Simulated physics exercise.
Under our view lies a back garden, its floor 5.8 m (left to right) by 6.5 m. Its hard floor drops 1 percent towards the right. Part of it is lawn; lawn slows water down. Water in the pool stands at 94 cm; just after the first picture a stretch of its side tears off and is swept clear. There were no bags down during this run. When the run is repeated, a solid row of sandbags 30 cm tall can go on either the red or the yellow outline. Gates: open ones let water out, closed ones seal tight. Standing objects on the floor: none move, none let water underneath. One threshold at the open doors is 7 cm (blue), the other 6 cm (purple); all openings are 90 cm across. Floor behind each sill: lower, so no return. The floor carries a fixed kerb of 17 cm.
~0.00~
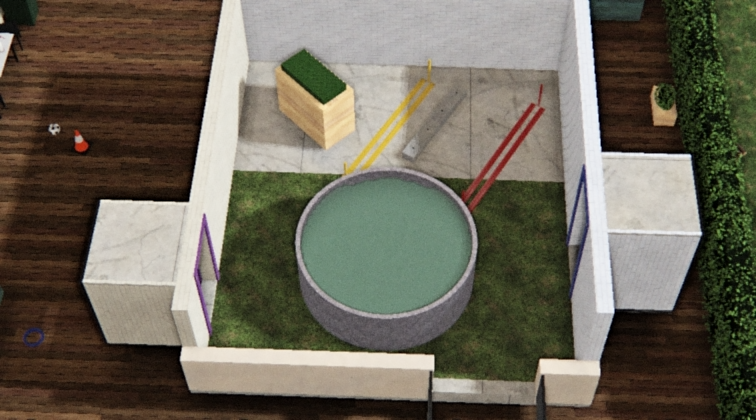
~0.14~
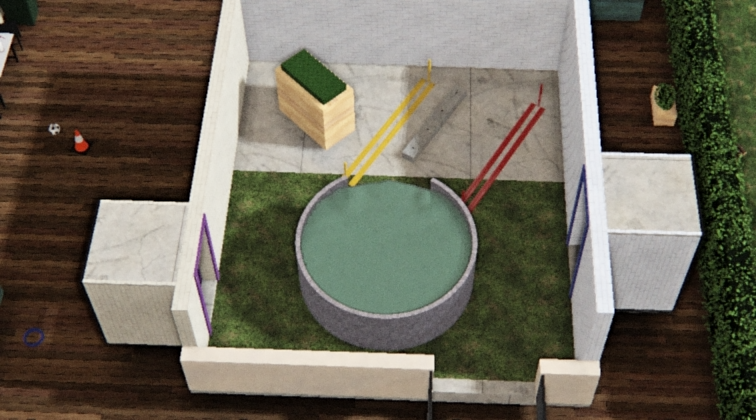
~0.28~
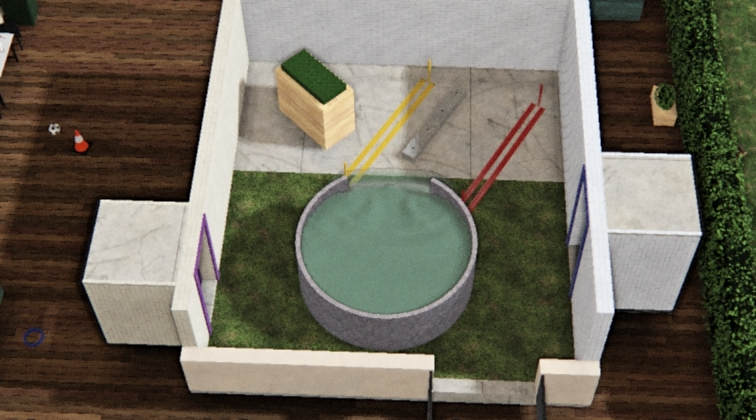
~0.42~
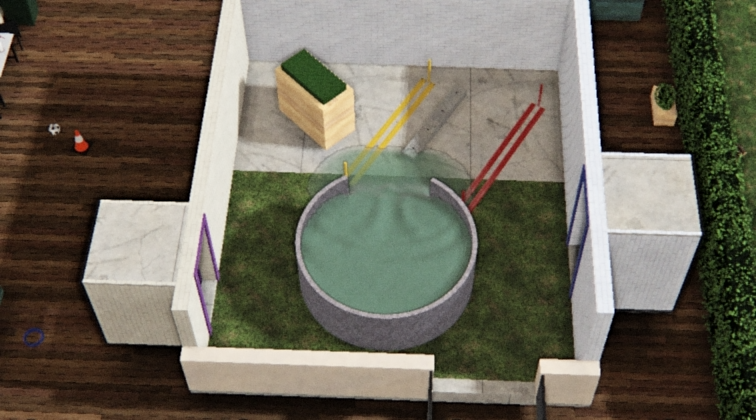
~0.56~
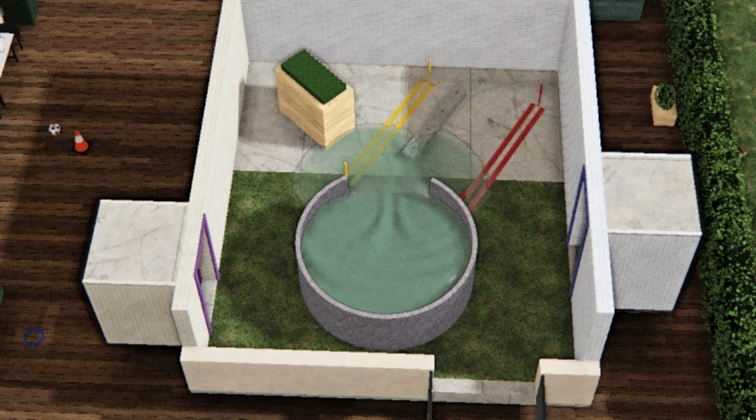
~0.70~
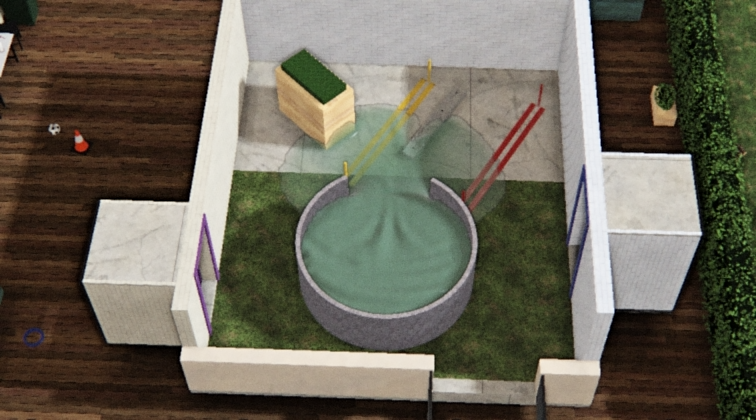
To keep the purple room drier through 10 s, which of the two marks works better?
The yellow mark works better.
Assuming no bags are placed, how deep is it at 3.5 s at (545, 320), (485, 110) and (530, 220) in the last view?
In order, roughly 0, 29 and 12 cm.
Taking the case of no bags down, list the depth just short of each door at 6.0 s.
Blue 10 cm, purple 10 cm.
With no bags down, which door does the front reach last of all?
Purple.
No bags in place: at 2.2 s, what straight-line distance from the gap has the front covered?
4.4 m.
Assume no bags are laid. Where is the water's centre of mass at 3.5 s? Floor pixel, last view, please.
At about (403, 175).
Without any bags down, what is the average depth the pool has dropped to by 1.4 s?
Mean depth roughly 63 cm.
After 1.4 s water covers 50 % of the floor and is deepest (52 cm) near (348, 140) in the run without bags; in at the purple door, 0 L with no bags, 0 L with the row on red, 0 L on yellow.
After 2.2 s water covers 60 % of the floor and is deepest (62 cm) near (555, 80) in the run without bags; in at the purple door, 0 L with no bags, 0 L with the row on red, 0 L on yellow.
After 3.5 s water covers 65 % of the floor and is deepest (42 cm) near (554, 72) in the run without bags; in at the purple door, 0 L with no bags, 0 L with the row on red, 0 L on yellow.
After 6.0 s water covers 95 % of the floor and is deepest (26 cm) near (545, 72) in the run without bags; in at the purple door, 0 L with no bags, 1 L with the row on red, 0 L on yellow.
After 10.0 s water covers 100 % of the floor and is deepest (19 cm) near (572, 383) in the run without bags; in at the purple door, 55 L with no bags, 84 L with the row on red, 12 L on yellow.
